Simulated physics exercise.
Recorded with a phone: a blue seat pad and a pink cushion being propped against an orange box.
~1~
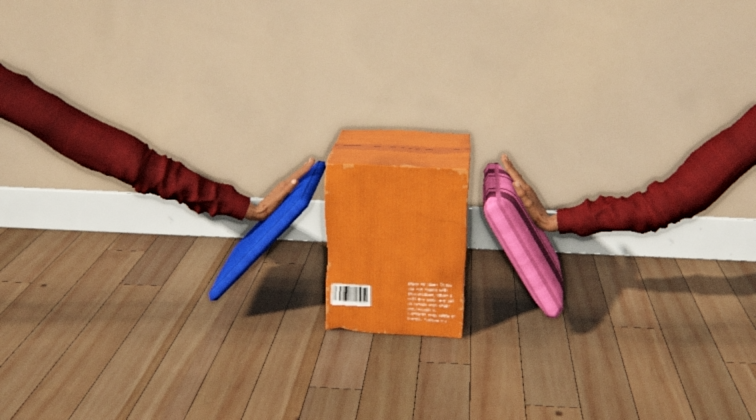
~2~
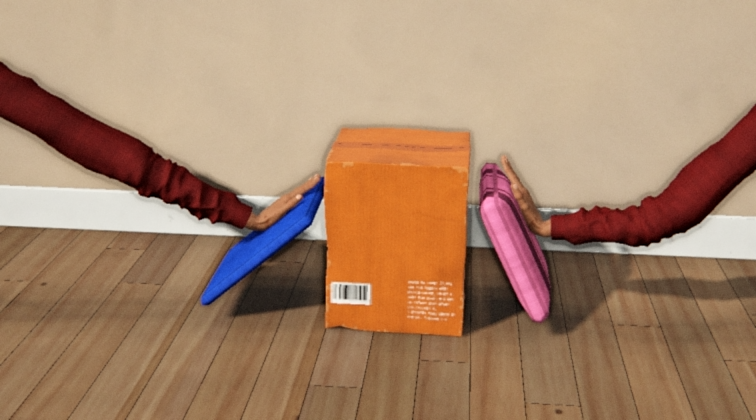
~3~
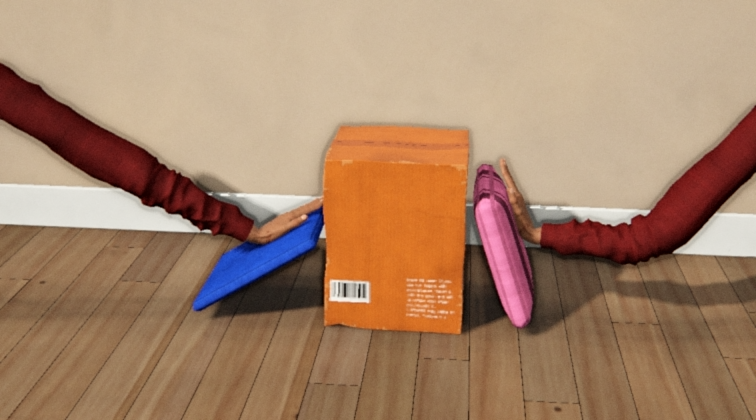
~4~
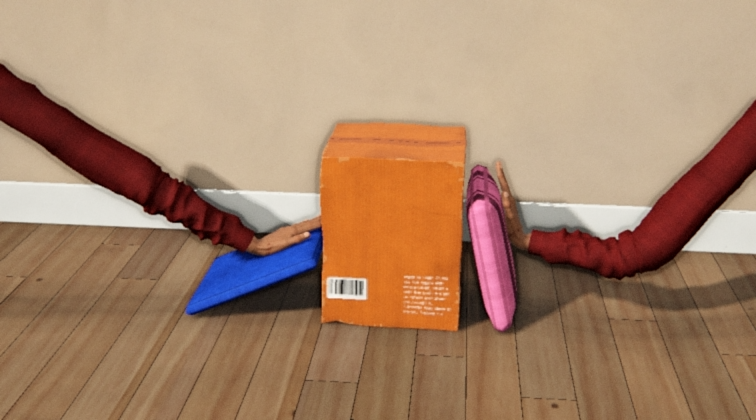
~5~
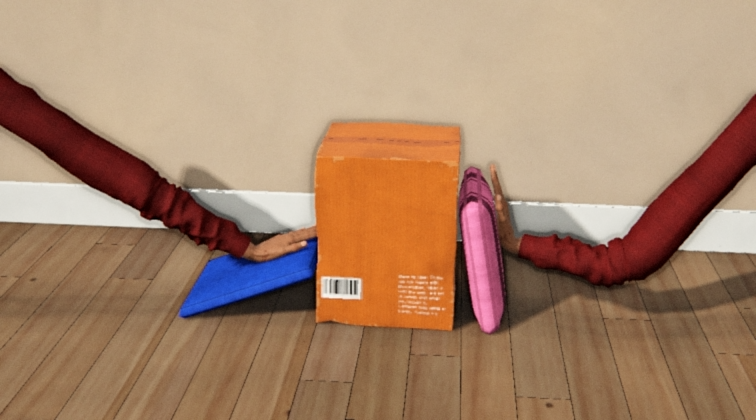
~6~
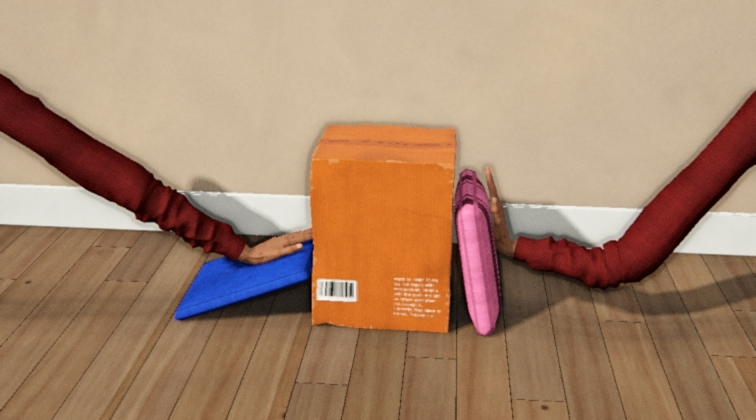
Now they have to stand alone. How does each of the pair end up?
Each ends like this: The blue seat pad lying down; the pink cushion still leaning.
Then, 0.24 s past the final frame, seat pad flat on the floor near (250, 291); cushion still up near (476, 250).
When it is over, seat pad flat on the floor near (250, 291); cushion still up near (476, 250). The blue seat pad slumps to the floor and the pink cushion remains propped up.
